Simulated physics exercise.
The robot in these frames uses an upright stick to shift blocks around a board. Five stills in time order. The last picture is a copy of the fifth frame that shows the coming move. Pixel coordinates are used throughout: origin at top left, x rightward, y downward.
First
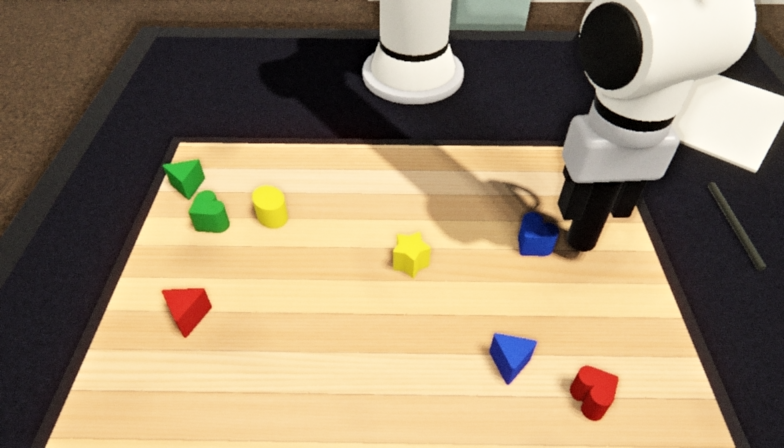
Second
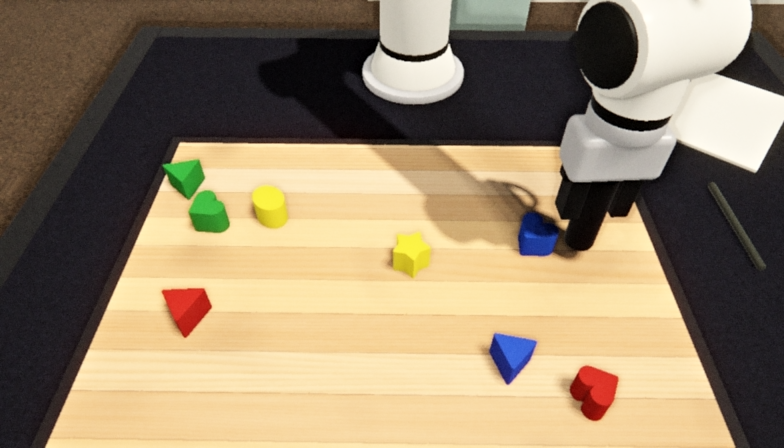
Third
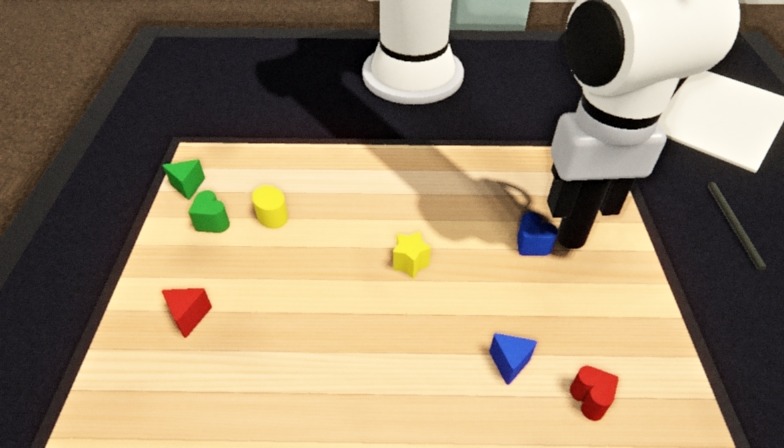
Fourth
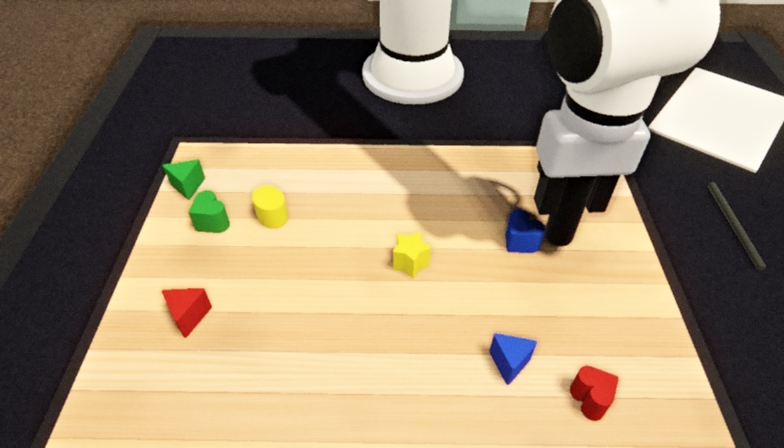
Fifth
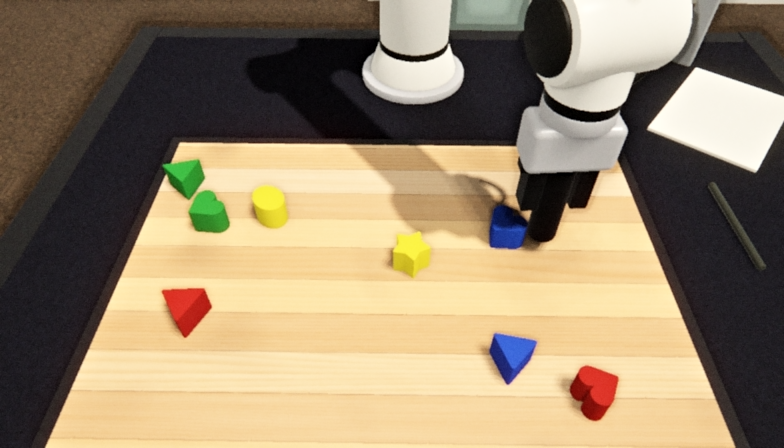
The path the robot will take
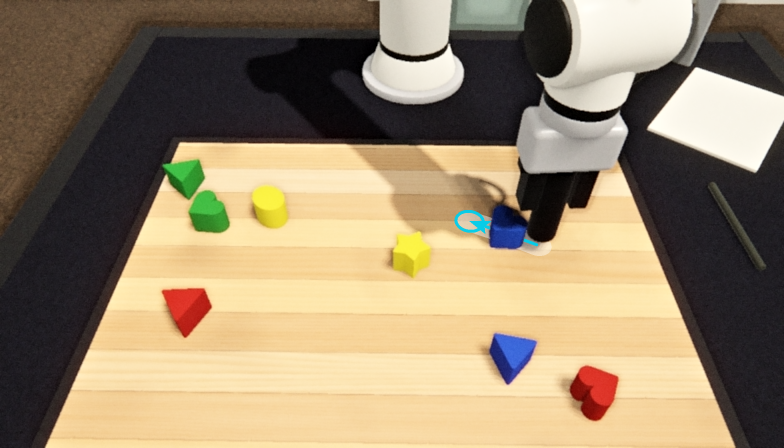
A white robot arm with a dark upright stick works at the right side of a pale wooden board on a black surface, seen from above by a still camera. Green and yellow blocks sit at upper left, a red one below them, a yellow star near the centre, and blue and red ones at right. The stick shifts slightly left, then pushes the upper blue block a short way left.
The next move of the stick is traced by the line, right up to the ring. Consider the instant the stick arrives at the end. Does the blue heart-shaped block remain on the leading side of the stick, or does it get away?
Held in front.
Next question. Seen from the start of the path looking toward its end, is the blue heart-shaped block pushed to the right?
Short answer: No.
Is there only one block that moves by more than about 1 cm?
Answer: Yes.
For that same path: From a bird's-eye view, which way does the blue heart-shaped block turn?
Looking down, it rotates anti-clockwise.
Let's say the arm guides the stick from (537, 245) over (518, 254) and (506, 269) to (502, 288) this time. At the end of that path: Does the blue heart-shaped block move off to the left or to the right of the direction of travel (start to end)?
Displaced right.
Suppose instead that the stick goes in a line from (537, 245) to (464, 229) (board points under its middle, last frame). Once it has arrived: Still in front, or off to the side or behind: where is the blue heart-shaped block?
Still in front.
Drawn move, straight from (537, 245) to (470, 221).
The first path, step by step. Halfway along, stick (505, 220); blue heart-shaped block (472, 211), turned 15° anticlockwise.
At the end, stick (471, 209); blue heart-shaped block (440, 207), turned 50° anticlockwise.
